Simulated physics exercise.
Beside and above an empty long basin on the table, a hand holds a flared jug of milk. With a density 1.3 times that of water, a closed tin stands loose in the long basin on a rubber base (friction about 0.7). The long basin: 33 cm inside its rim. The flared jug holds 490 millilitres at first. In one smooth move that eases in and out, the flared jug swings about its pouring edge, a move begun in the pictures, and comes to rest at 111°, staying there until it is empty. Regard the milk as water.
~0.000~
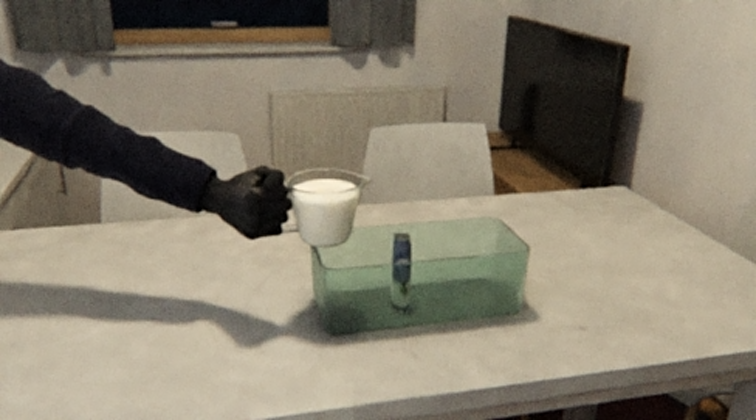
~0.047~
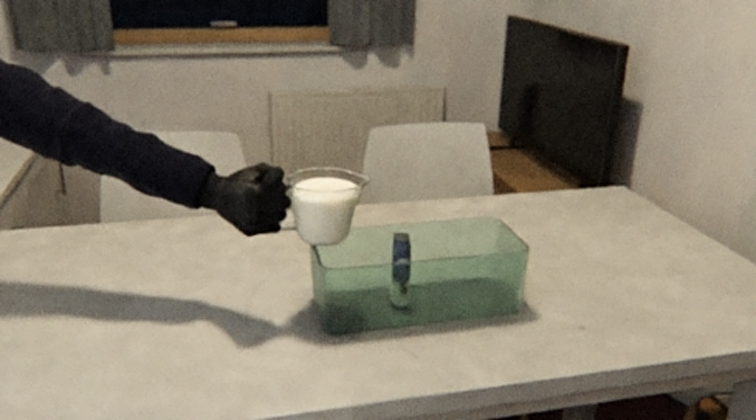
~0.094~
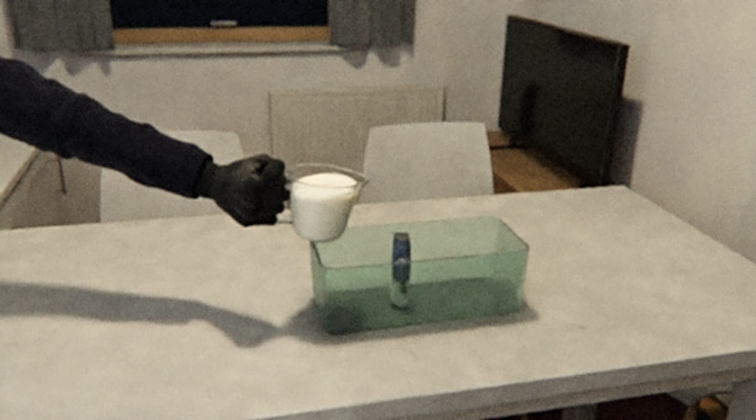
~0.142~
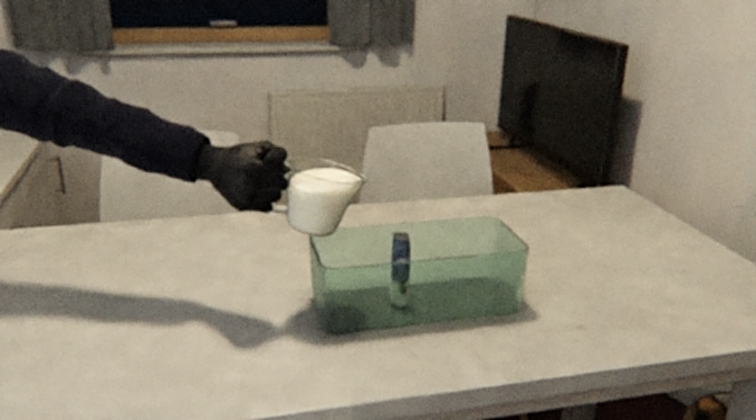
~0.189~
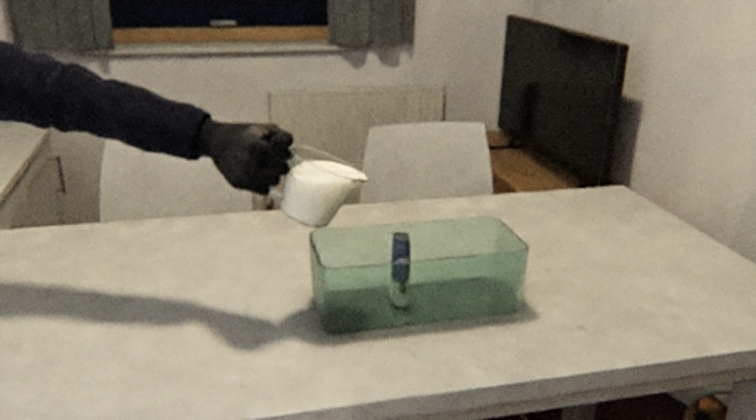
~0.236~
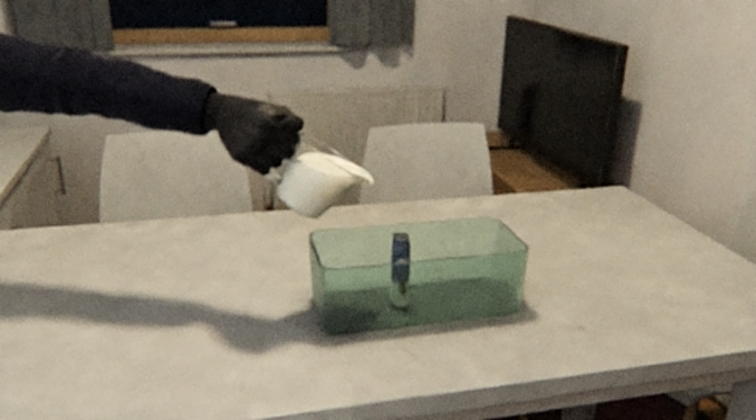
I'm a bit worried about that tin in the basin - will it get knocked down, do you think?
No, it should stay standing.
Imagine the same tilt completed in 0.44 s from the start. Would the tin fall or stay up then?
Then the tin does not tip.
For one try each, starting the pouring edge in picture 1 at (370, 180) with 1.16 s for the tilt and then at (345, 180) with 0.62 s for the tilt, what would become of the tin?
Run one: It does not tip. Run two: It tumbles.
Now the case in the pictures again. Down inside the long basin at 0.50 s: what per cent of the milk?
About 10 per cent.
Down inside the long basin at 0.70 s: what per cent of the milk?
I reckon close to 86 per cent.
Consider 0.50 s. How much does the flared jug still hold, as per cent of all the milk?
I'd estimate some 42 % remains.
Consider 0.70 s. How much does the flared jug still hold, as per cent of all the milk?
I reckon near 1 per cent still sits there.
By 0.50 s the tilt is 101° and 42 per cent is still to pour; the tin stands where it began.
By 0.70 s the tilt is 111° and 1 per cent is still to pour; the tin stands where it began.
By 0.90 s the tilt is 111° and 0 per cent is still to pour; the tin stands where it began.
By 1.12 s the tilt is 111° and 0 per cent is still to pour; the tin stands where it began.
At rest the tin stands where it began.
